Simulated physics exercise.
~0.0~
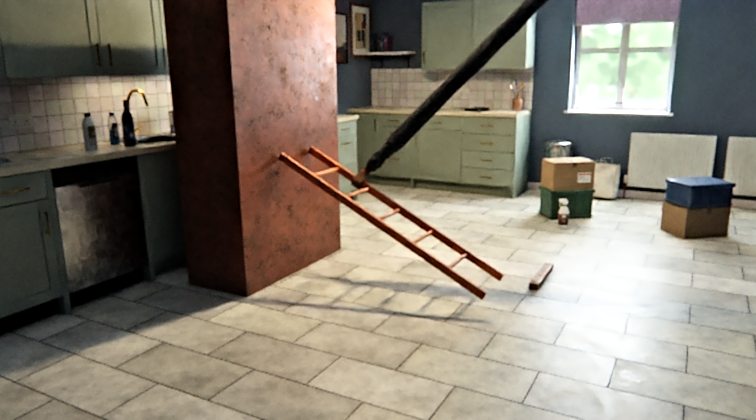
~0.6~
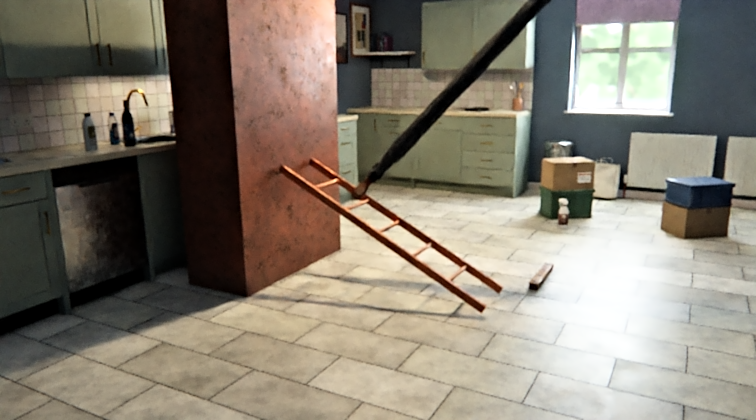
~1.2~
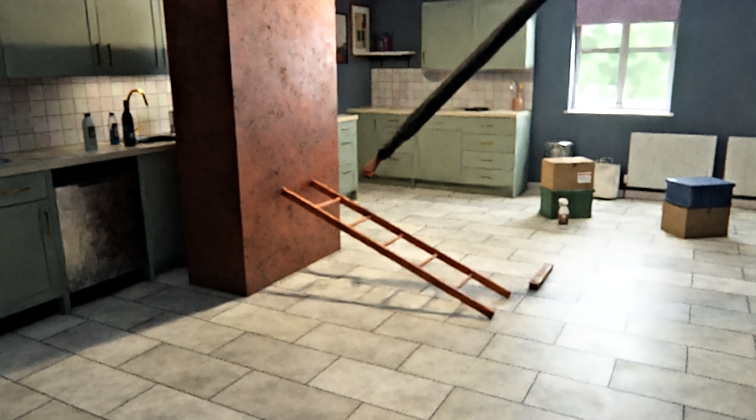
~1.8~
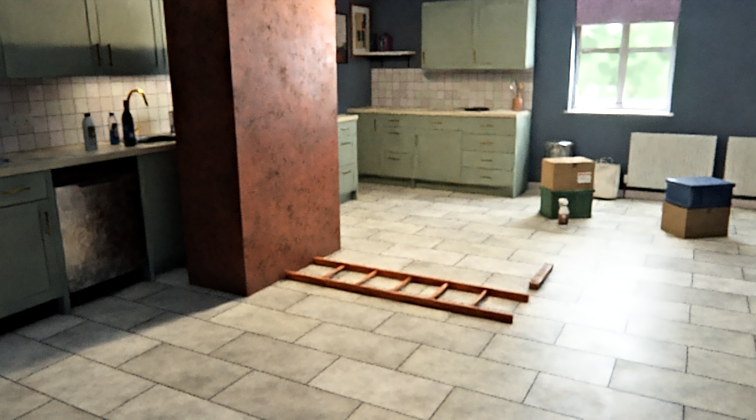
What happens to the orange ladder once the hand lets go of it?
It does not stay leaning against the cupboard. Its feet slide out to the right and it falls, ending flat on the tiled floor.
